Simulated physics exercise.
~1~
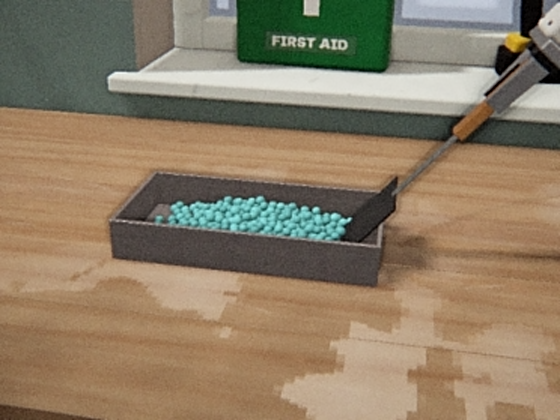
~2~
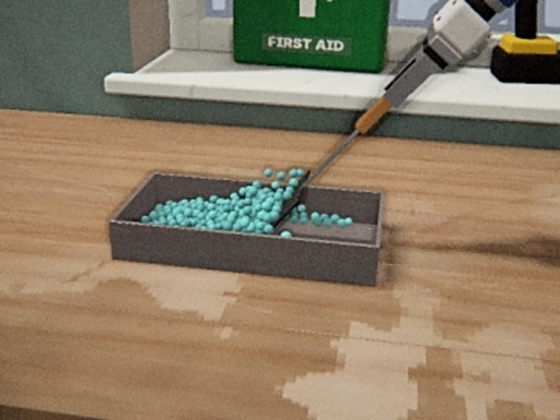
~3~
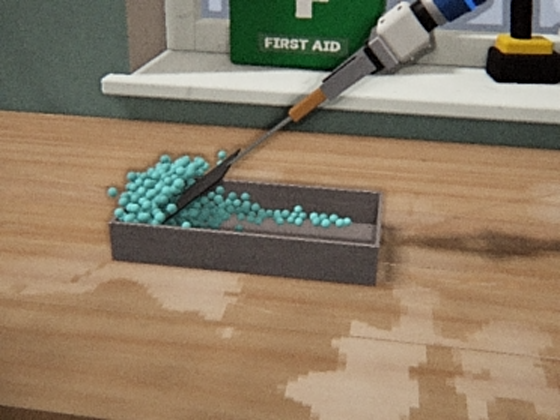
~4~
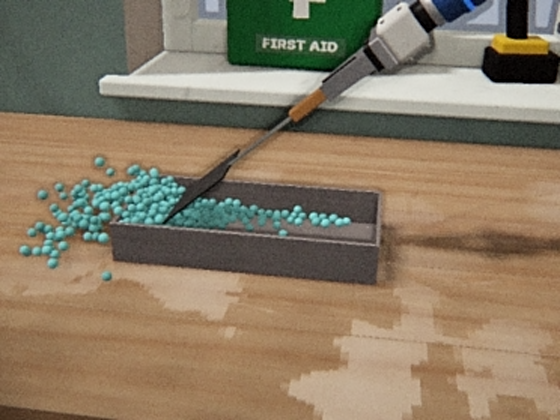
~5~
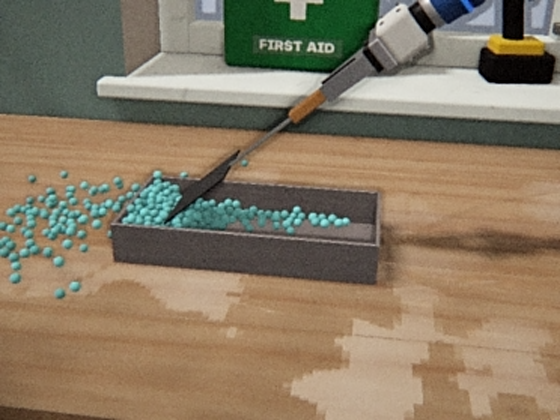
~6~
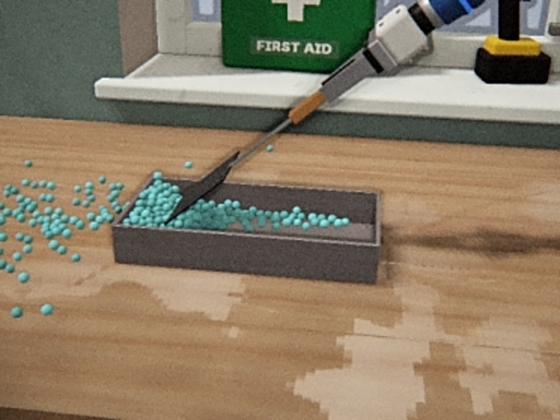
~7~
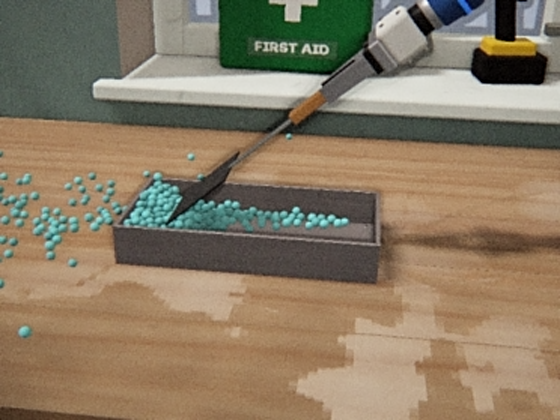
Turquoise beads spilling over the left end of a grey tray onto a wooden table as a robot arm's blade pushes them leftward, then stops.
